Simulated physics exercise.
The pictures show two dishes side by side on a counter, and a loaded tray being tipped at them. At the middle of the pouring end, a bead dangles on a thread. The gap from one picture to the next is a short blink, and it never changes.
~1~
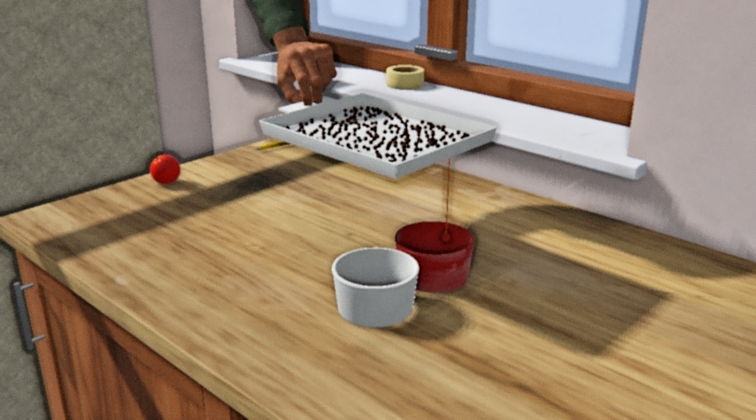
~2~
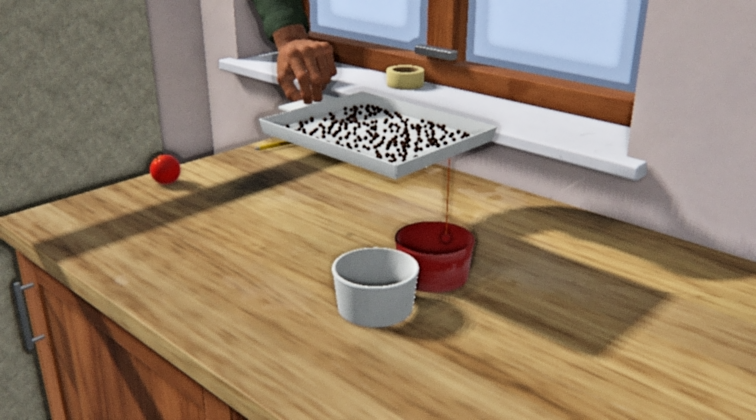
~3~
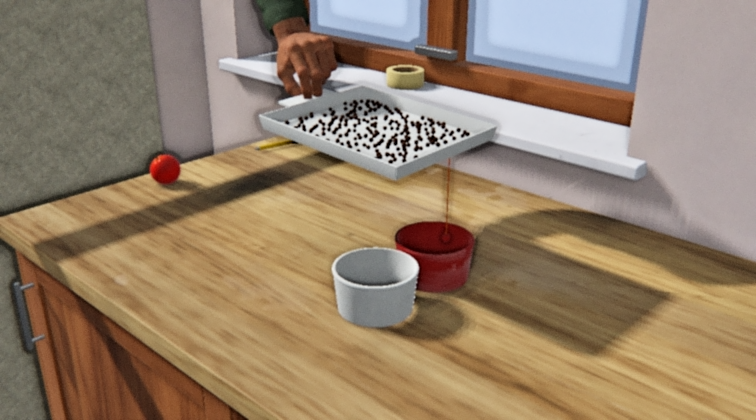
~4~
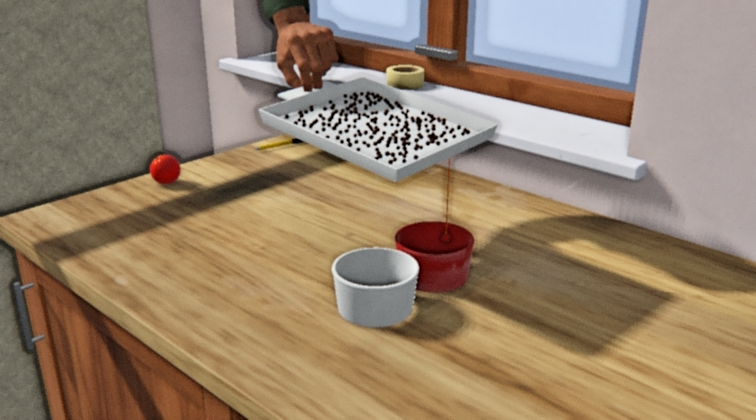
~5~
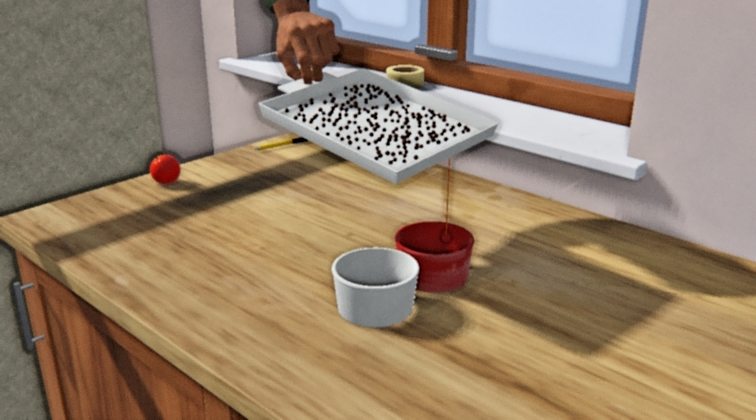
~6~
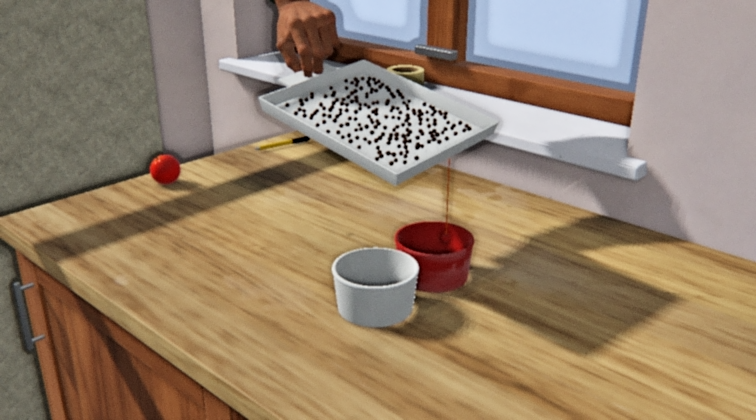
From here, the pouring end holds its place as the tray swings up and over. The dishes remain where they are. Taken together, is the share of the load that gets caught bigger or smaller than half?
Turns out most of it gets caught in the end.
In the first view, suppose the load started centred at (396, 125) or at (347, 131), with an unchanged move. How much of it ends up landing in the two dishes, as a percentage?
First case: Some 80 %; second case: Some 70 %.
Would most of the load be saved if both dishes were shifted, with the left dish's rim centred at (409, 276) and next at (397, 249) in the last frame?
The first place gets the greater share, the second a lesser share.
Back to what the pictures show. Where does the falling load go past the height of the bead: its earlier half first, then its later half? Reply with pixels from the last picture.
(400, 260), then (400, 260).
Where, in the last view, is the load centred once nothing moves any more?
I'd place the middle at about (374, 305).
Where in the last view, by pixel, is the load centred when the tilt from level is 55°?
Near (408, 166).
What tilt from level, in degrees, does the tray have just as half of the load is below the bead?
Somewhere near 100 degrees, I'd say.
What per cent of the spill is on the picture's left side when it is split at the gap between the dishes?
Estimate: About 20 in every hundred.
Soon after the last picture, tray tipped steeply; nearly all on the tray; a stray few outside both; a stray few in the air.
A little later, tray tipped right over; most on the tray; a small part in the left dish; a stray few outside both; a small part in the air.
Later still, tray tipped past a quarter turn; most in the left dish; about a quarter outside both.
At rest, tray tipped past a quarter turn; most in the left dish; none in the right dish; about a quarter outside both.
